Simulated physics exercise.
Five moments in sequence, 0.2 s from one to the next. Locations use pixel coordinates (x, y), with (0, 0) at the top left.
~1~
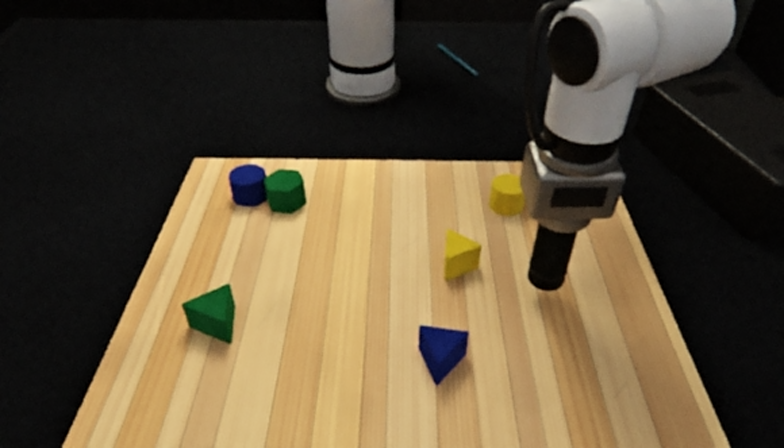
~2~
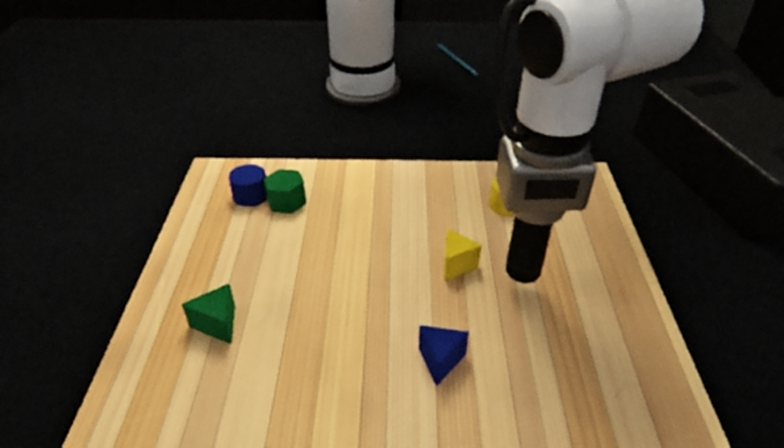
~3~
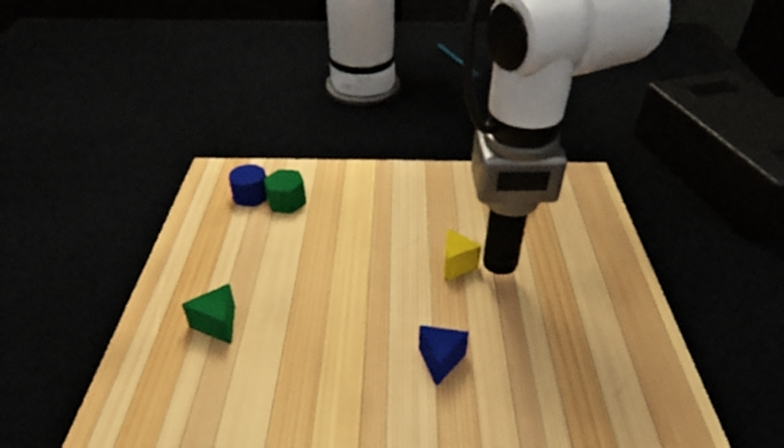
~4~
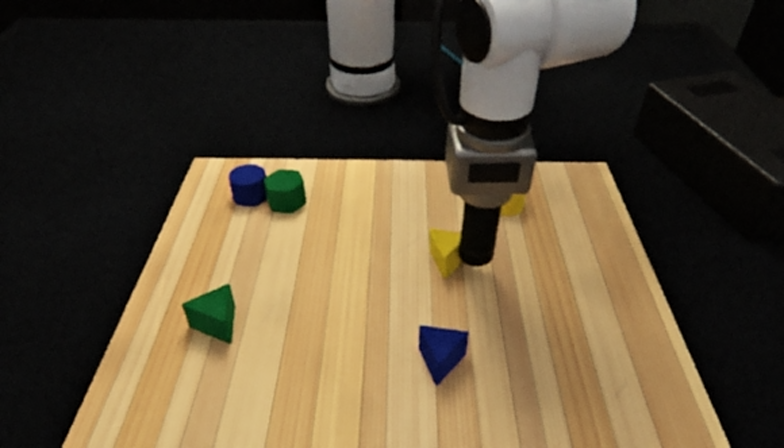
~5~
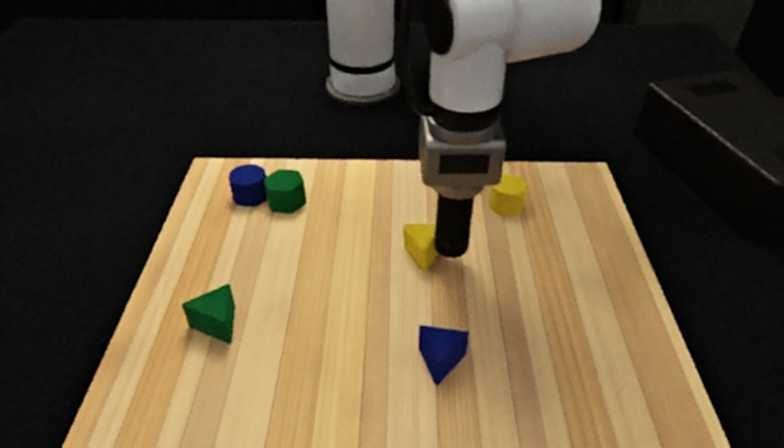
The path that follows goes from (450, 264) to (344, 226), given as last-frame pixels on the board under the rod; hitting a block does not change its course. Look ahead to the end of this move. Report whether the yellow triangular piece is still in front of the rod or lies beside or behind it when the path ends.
Ahead to the end.
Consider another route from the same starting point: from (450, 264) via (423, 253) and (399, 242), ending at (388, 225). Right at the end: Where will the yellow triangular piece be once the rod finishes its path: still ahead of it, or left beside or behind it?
Final position: To the side or behind.
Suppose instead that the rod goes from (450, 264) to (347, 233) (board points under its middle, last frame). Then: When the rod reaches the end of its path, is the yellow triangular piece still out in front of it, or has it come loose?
By then it is in front of the rod.
On the path given first. One third of the way, rod (413, 234); yellow triangular piece (385, 221).
Two thirds of the way, rod (378, 221); yellow triangular piece (350, 210), turned 15° anticlockwise.
At the end, rod (343, 210); green hexagonal block still; yellow triangular piece (316, 199), turned 20° anticlockwise.
